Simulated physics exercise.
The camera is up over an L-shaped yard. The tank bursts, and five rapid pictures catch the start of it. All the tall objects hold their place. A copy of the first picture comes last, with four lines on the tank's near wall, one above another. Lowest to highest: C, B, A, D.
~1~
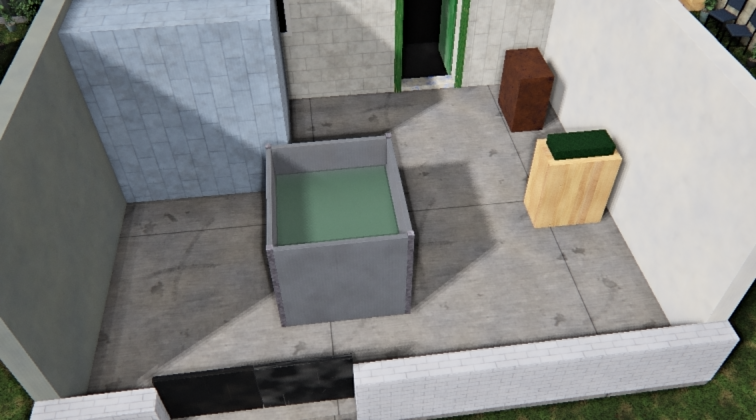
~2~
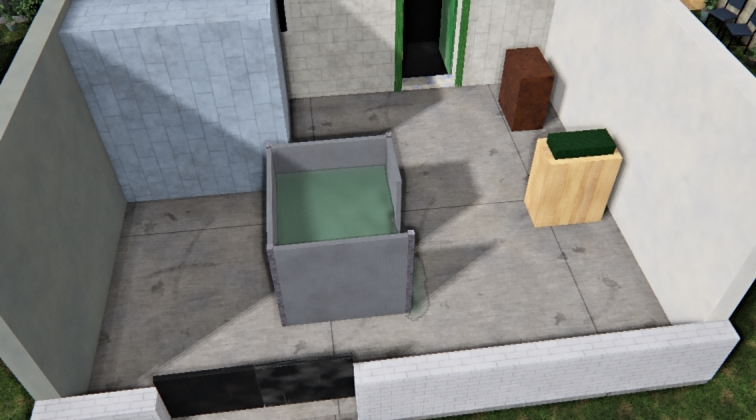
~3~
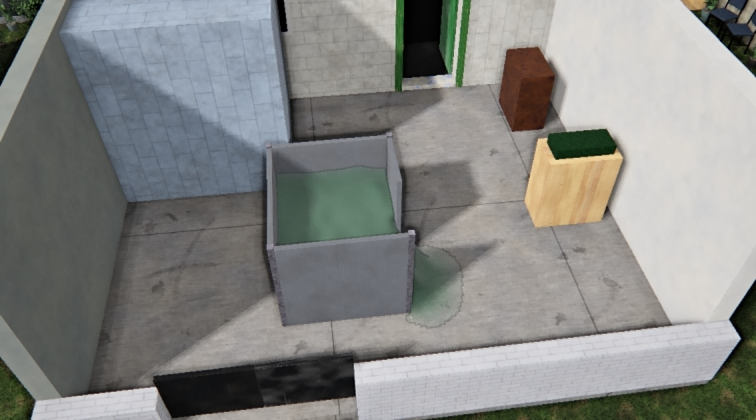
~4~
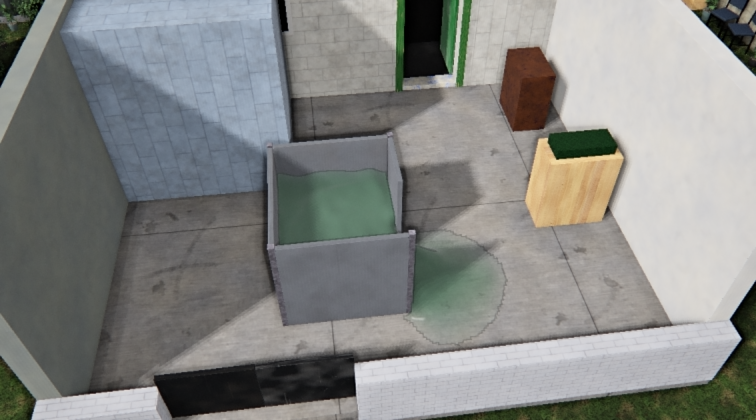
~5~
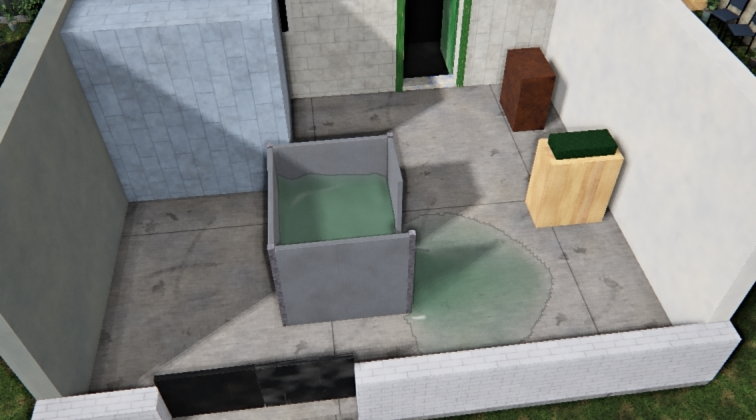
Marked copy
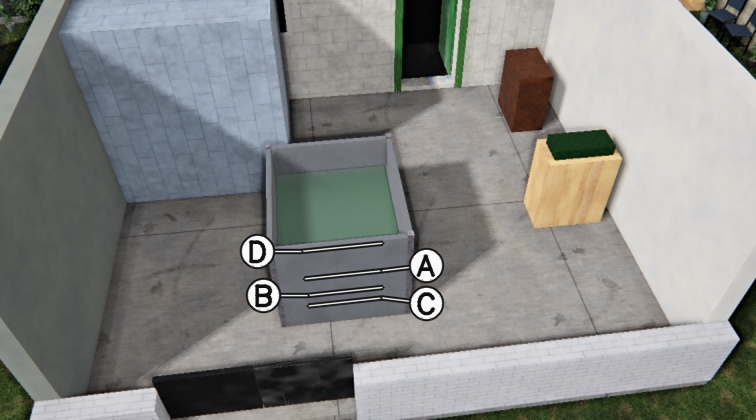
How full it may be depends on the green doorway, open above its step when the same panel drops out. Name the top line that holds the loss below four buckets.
A.
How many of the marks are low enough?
Three of the four.
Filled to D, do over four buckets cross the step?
Yes, that goes wrong.
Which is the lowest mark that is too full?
D it is.
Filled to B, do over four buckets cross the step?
No, not at all.
On the marked copy, A at (343, 274); B at (345, 291); C at (345, 301); D at (341, 247); from the bottom up C, B, A, D.
With A, a bucket or two gets in.
With B, nothing gets over.
With C, nothing gets over.
With D, about 14 bucketfuls get in.
